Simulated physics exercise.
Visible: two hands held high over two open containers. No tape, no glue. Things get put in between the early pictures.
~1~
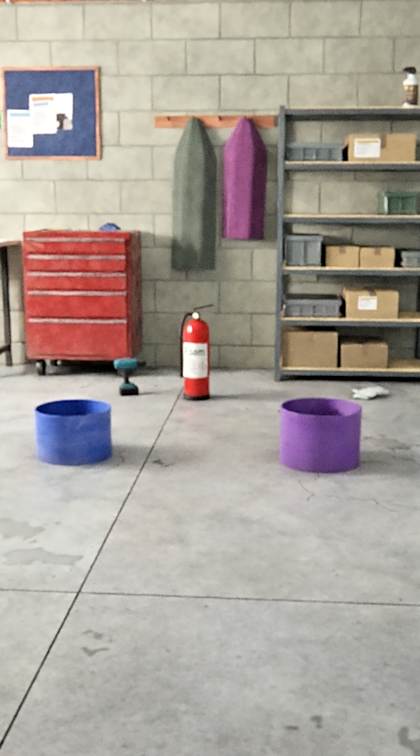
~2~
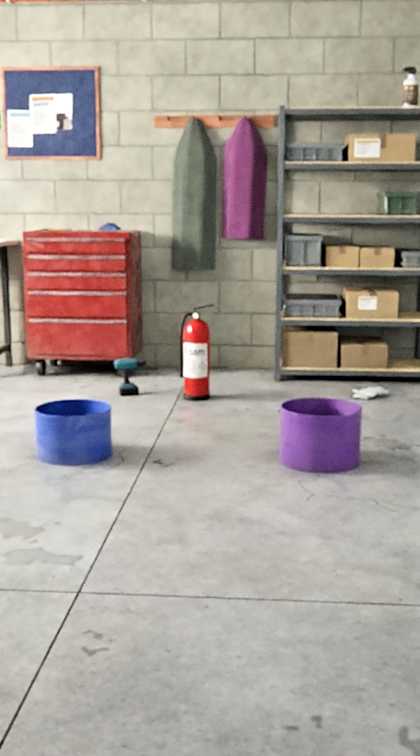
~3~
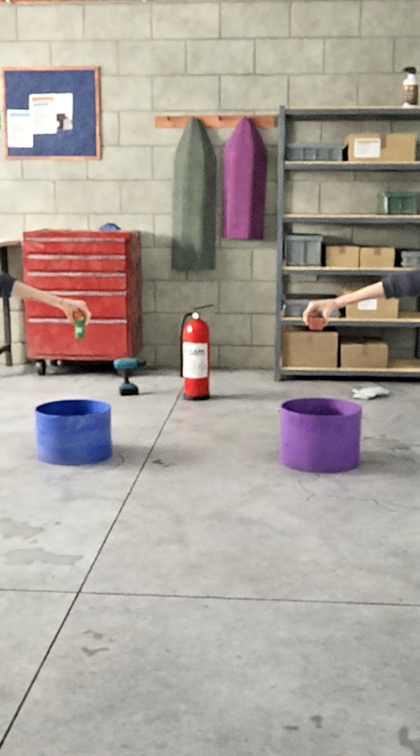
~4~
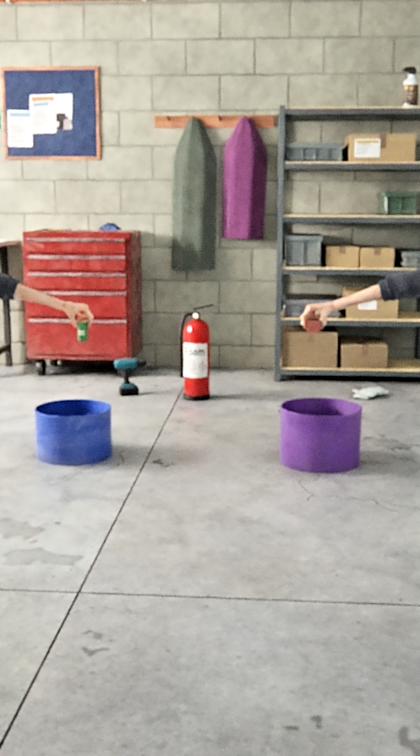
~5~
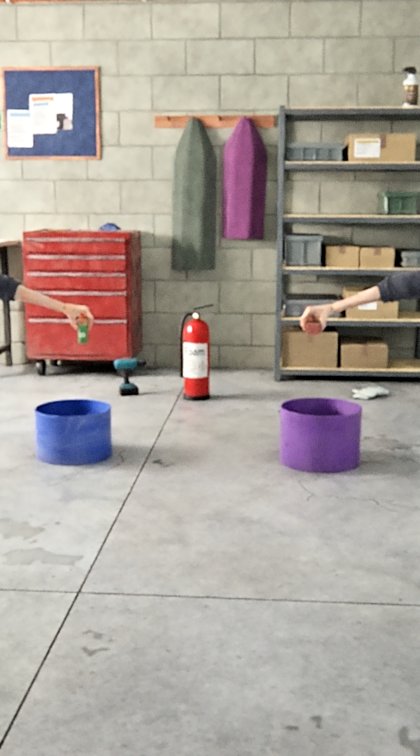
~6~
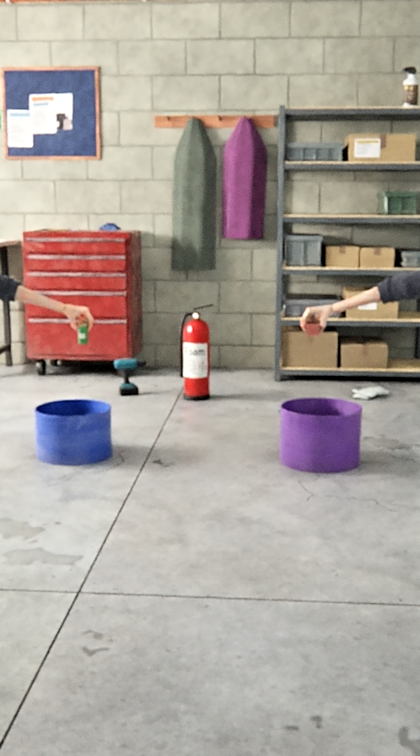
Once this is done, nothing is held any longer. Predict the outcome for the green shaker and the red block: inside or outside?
Green shaker - inside; red block - inside.
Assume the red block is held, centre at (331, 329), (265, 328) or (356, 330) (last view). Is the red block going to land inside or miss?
Try one: It gets in. Try two: It does not go in. Try three: It gets in.
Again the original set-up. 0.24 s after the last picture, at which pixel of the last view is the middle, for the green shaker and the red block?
First: (84, 377). Second: (312, 373).
Then, 0.24 s later than the last frame, green shaker dropping near (84, 377); red block dropping near (312, 373).
When it is over, the green shaker lands inside, near (86, 443); the red block lands inside, near (310, 454).
